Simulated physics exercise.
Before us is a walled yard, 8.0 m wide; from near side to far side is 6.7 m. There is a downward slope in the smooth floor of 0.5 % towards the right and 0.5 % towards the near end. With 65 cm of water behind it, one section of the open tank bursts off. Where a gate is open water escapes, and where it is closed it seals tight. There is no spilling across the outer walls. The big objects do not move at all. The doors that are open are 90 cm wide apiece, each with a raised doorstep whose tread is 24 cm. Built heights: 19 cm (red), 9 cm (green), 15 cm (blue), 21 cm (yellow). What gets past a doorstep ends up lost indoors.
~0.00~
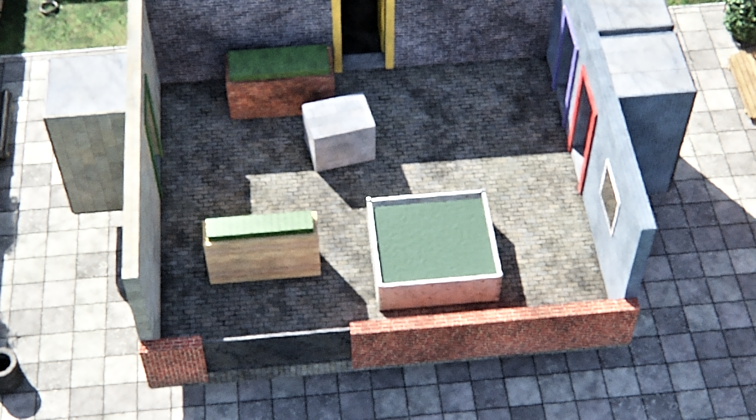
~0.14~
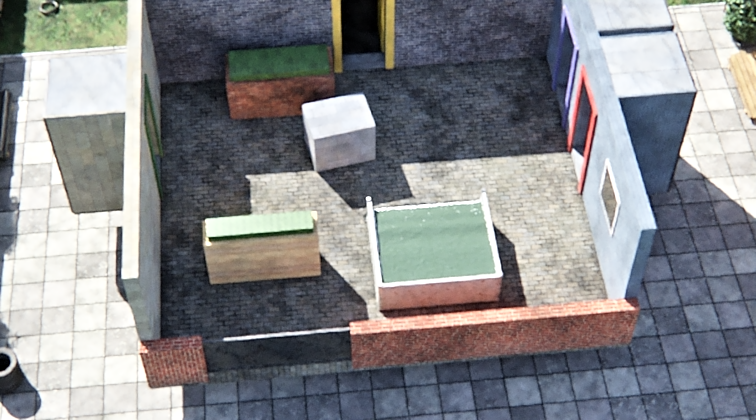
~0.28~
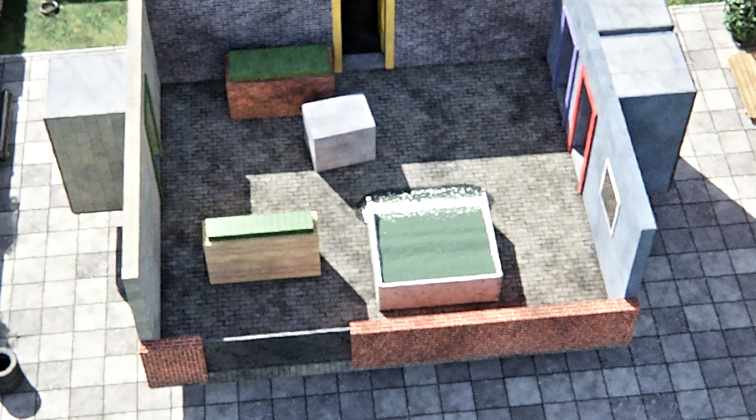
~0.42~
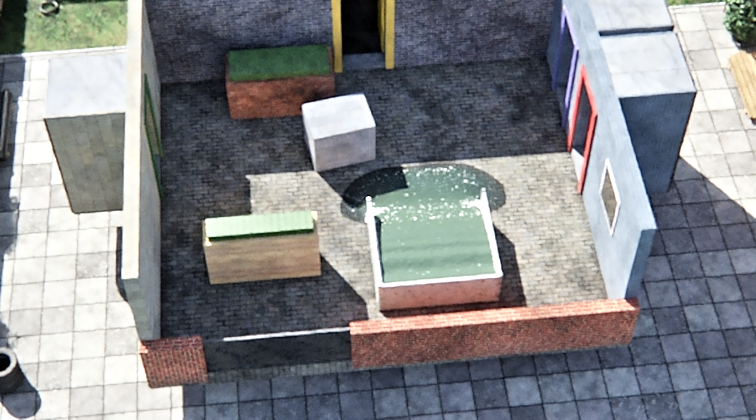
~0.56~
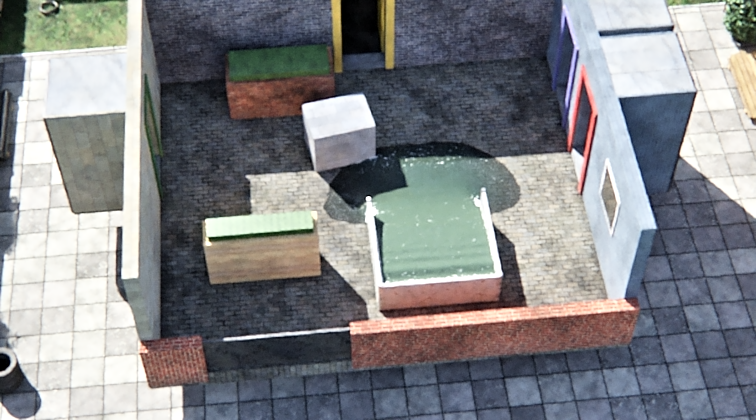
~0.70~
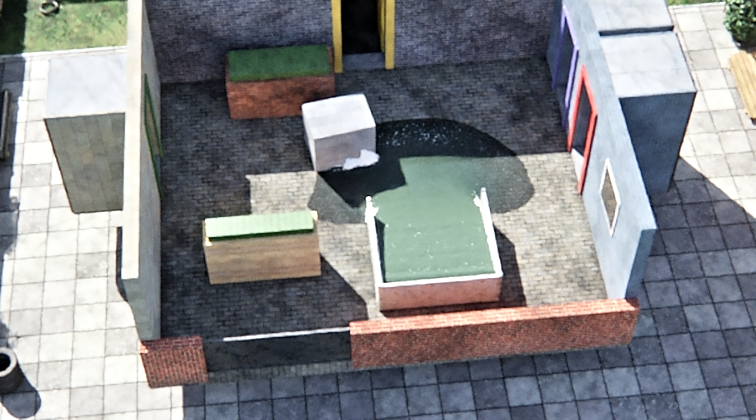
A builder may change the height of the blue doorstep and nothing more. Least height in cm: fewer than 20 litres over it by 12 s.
Approx. 13.5 cm.
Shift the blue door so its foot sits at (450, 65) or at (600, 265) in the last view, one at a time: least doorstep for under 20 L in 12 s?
22 and 8.0 cm.
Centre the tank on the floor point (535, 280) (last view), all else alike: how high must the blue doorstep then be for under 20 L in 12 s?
Minimum: Approx. 12.5 cm.
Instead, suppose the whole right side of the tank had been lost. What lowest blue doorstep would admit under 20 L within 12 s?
If so: Around 6.5 cm.
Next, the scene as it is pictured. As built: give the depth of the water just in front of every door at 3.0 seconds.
Centimetres: Red = 3, green = 7, blue = 14, yellow = 21.
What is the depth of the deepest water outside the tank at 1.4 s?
About 34 cm at most.
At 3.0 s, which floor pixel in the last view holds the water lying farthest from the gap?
Lab note: Front tip approx. at (196, 82).
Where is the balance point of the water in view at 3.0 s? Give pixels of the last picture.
It lies near (420, 148) in the last picture.
After 1.4 s water covers 30 % of the floor, deepest (34 cm) near (375, 163); it has not reached the blue door.
After 3.0 s water covers 50 % of the floor, deepest (38 cm) near (544, 57); 14 cm at the blue door, 0 litres in over its 15 cm doorstep.
After 12.0 s water covers 100 % of the floor, deepest (12 cm) near (600, 319); 6 cm at the blue door, 13 litres in over its 15 cm doorstep.
At the blue door as built, the water arrived by 1.8 s and peaked near 21 cm at 3.4 s.
With a doorstep of 12 cm, 28 litres would have come in within the 12 s; with 16 cm, 10 litres. So under 20 litres takes about 13.5 cm.
